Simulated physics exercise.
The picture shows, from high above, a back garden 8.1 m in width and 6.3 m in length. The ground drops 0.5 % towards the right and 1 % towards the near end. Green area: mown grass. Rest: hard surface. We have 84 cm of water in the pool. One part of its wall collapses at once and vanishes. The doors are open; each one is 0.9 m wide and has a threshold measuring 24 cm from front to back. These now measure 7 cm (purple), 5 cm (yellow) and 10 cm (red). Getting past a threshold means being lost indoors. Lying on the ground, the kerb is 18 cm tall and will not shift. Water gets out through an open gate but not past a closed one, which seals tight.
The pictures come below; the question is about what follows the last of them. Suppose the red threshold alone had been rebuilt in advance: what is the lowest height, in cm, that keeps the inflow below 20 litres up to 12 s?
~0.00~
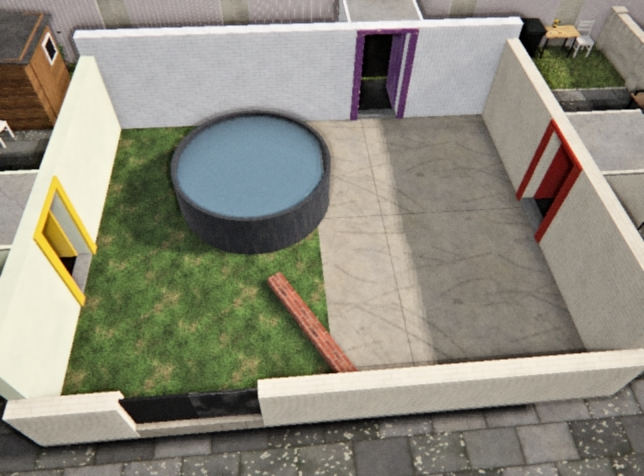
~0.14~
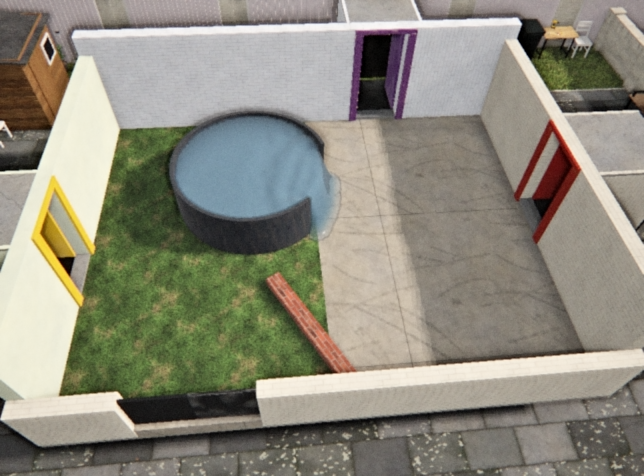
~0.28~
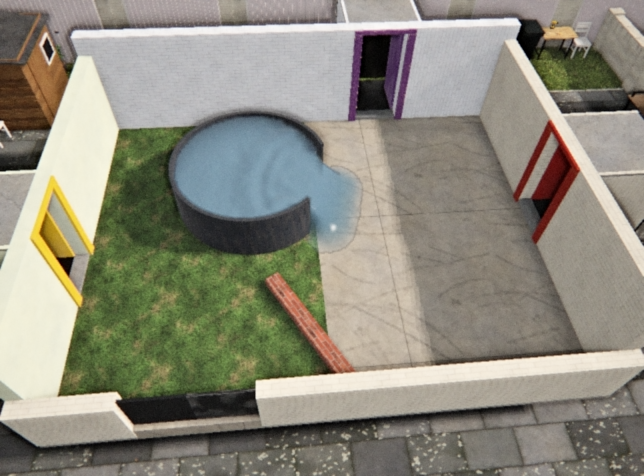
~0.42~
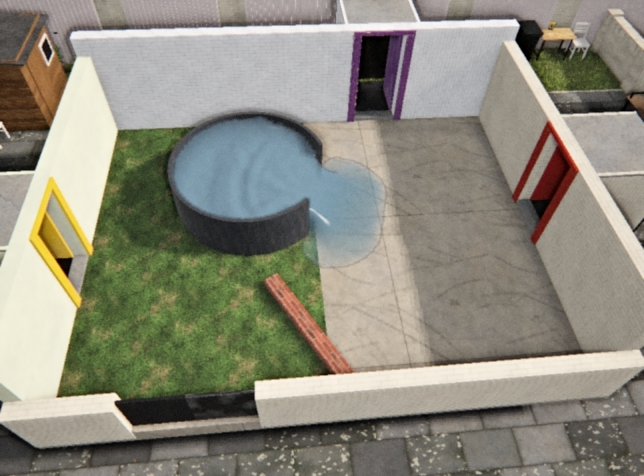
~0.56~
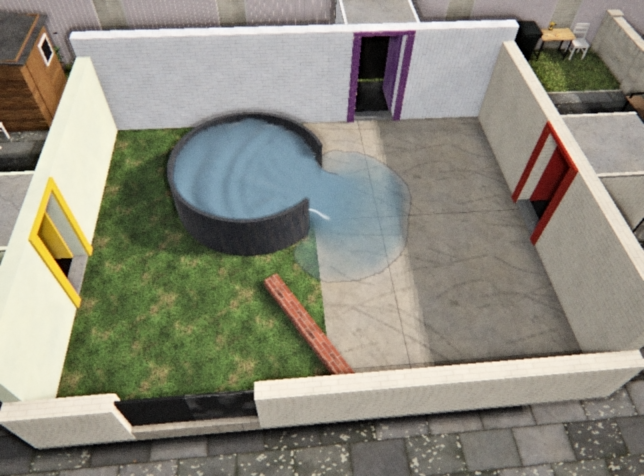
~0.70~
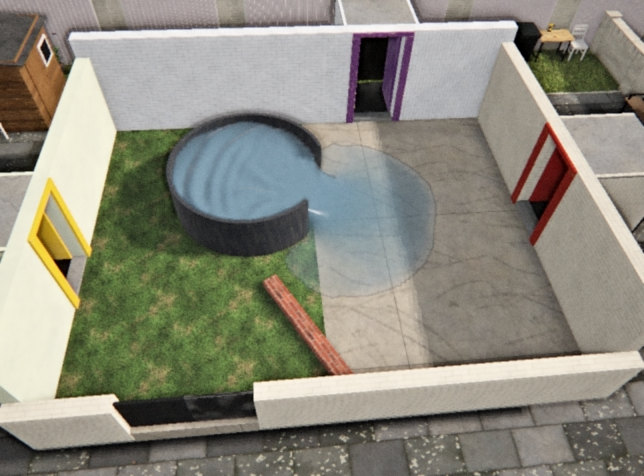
About 32 cm.
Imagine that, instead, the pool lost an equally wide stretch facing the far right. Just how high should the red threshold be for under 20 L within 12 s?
Then something near 13.5 cm.
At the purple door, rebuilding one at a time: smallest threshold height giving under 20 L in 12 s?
Purple door - some 5.5 centimetres.
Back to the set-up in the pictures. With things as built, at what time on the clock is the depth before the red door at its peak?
Near 2.2 seconds.
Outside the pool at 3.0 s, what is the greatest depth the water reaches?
Up to some 43 centimetres, I'd say.
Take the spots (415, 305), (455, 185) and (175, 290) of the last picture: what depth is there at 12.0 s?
In order: Around 11, 13 and 4 cm.
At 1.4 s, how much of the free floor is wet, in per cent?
I'd estimate about 45 percent.
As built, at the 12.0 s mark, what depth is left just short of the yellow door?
Some 0.0 centimetres.
After 1.4 s water covers 45 % of the floor, deepest (42 cm) near (326, 207); 18 cm at the red door, 0 litres in over its 10 cm threshold.
After 3.0 s water covers 50 % of the floor, deepest (43 cm) near (560, 326); 30 cm at the red door, 260 litres in over its 10 cm threshold.
After 12.0 s water covers 95 % of the floor, deepest (16 cm) near (364, 396); 14 cm at the red door, 571 litres in over its 10 cm threshold.
At the red door as built, the water arrived by 1.3 s and peaked near 35 cm at 2.2 s.
Run again over the same 12 s with other heights there, 61 litres in over 26.5 cm, 6 litres over 35.5 cm. The limit of 20 litres is kept from about 32 cm up.
